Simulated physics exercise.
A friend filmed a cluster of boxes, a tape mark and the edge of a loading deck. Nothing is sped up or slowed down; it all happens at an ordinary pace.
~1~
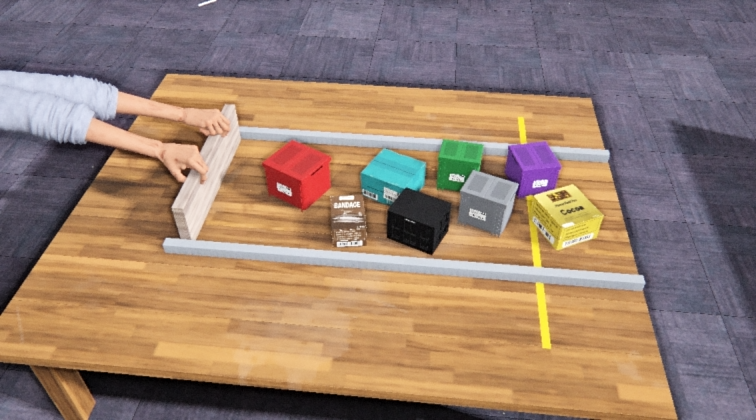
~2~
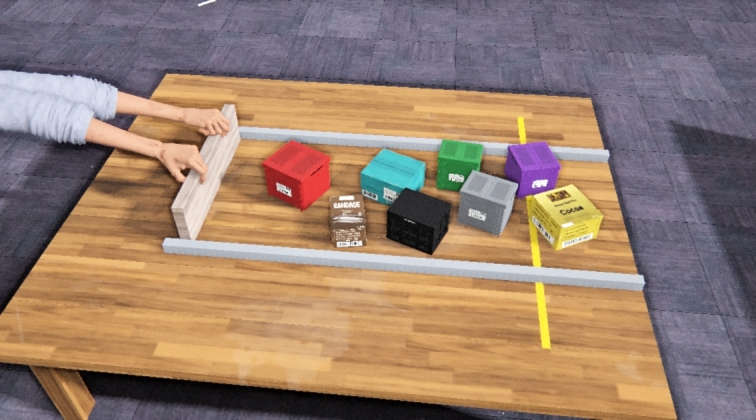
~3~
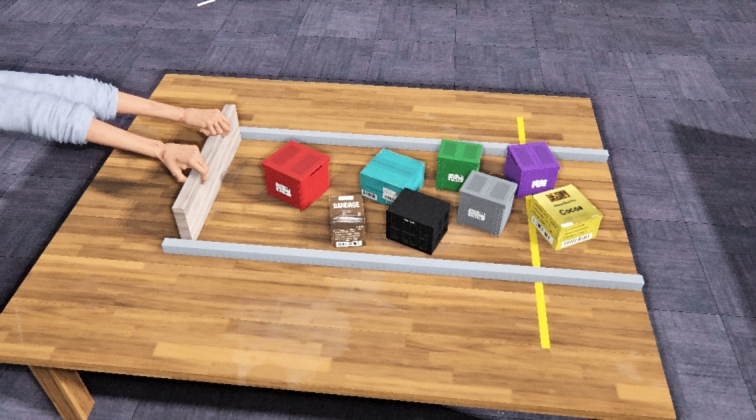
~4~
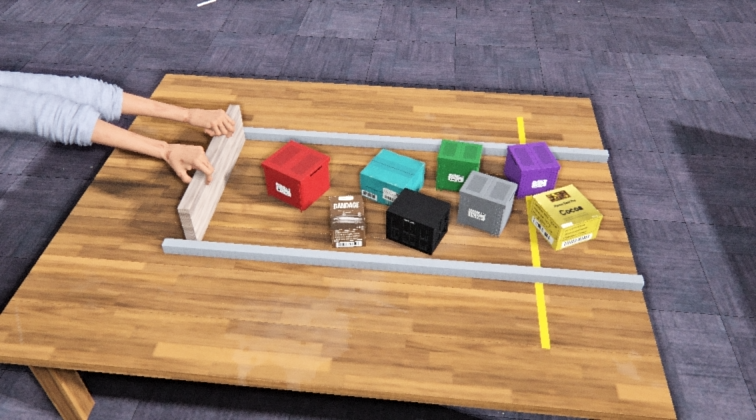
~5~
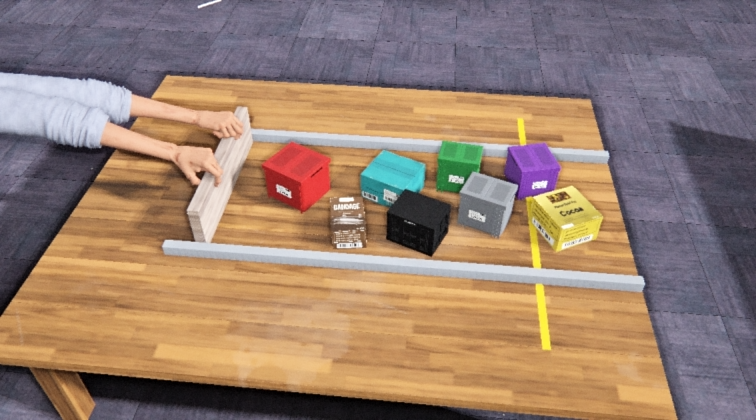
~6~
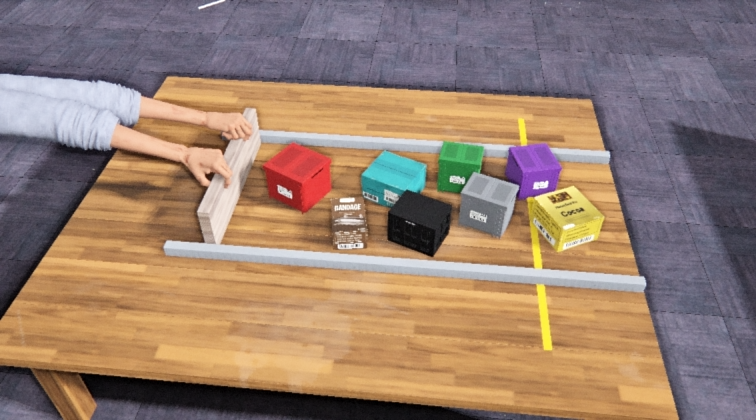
Two hands slide a wooden plank slightly right behind eight colourful boxes that stay still.
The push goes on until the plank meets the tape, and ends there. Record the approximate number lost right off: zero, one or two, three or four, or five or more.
Just three or four drop.
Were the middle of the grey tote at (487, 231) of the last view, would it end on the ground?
It goes off the edge.
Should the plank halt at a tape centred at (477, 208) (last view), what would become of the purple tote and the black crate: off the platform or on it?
Here's the result: The purple tote ends up below, while as for the black crate, it keeps its place.
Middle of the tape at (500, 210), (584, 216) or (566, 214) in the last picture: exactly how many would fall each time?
Respectively, 3, 6 and 6.
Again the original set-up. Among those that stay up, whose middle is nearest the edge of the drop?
The turquoise parcel finishes nearest.
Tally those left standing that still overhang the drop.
That comes to 1 of them.
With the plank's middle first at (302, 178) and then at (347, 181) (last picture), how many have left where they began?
First 1, after that 4.
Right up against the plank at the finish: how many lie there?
Count recorded: 2.
Soon after, none off yet; yellow box at rest near (566, 218); purple tote at rest near (532, 172); grey tote at rest near (487, 206).
Then, none off yet; yellow box at rest near (566, 218); purple tote moved about its own width near (563, 175); grey tote moved a little near (509, 211).
Further on, none off yet; yellow box moved about its own width near (625, 221); purple tote tipped a little near (640, 183); grey tote moved well along near (583, 216).
At rest, the number that fall off is three or four; fallen, green tote, grey tote, purple tote and yellow box.
